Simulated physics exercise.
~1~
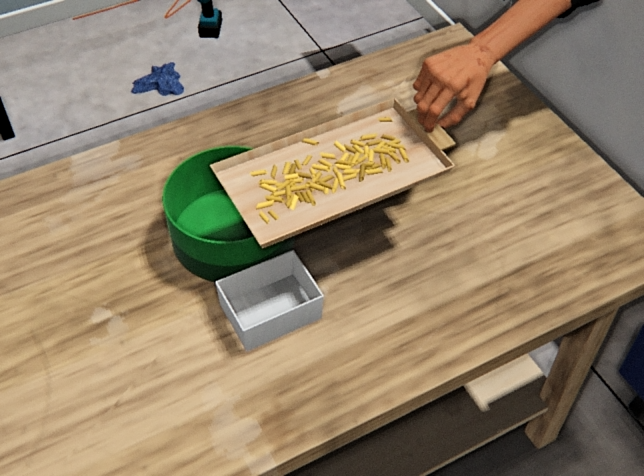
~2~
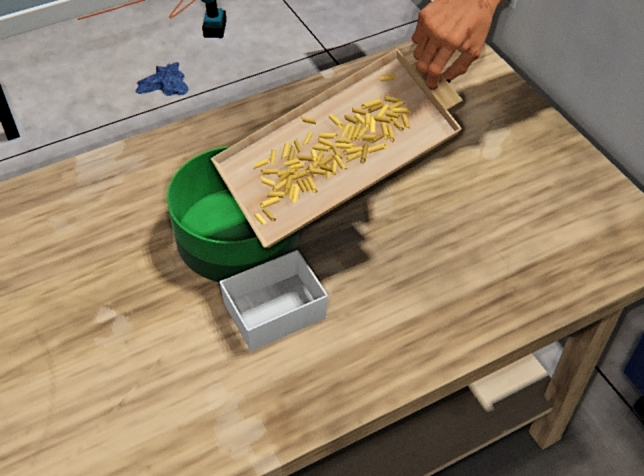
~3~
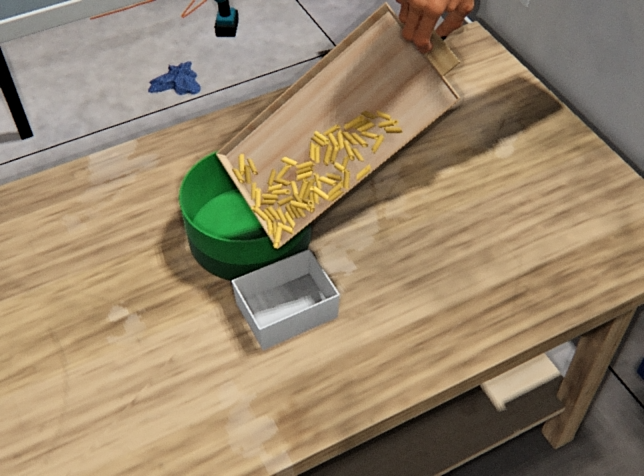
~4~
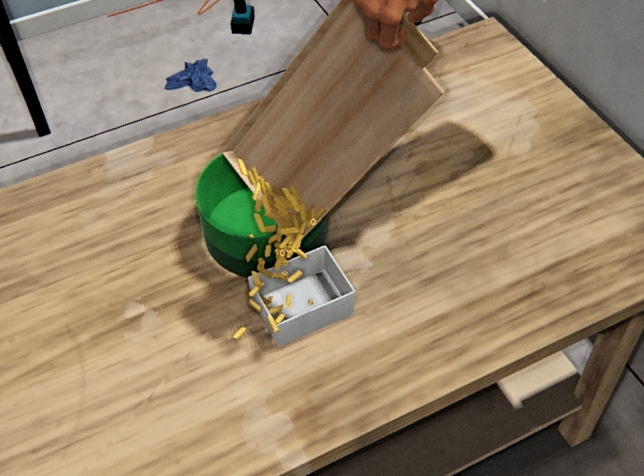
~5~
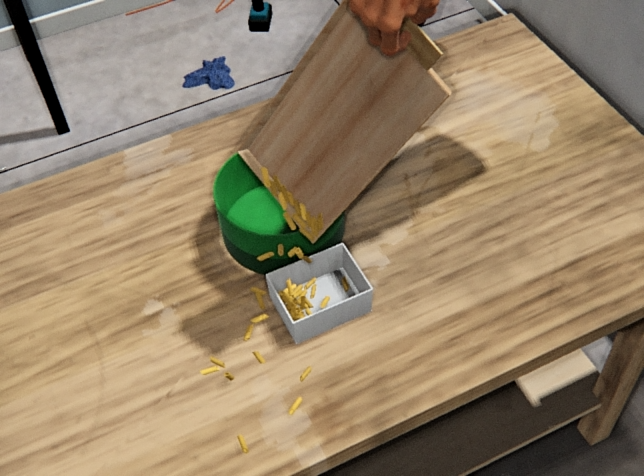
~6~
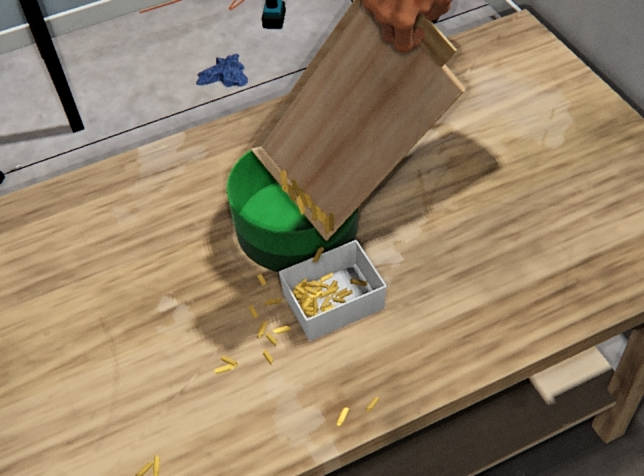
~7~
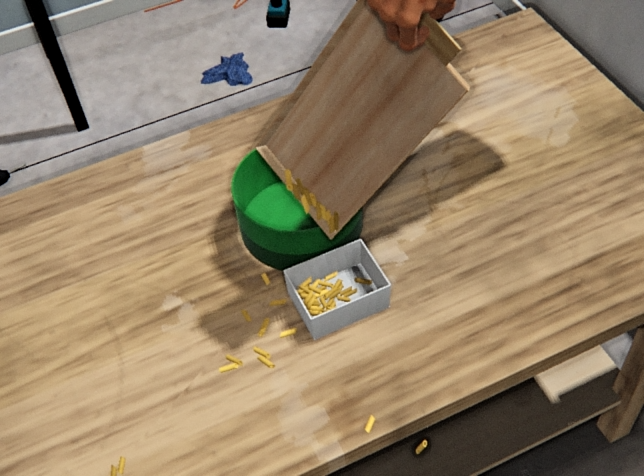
A hand tips a wooden tray, spilling yellow pasta mostly into a white tin.
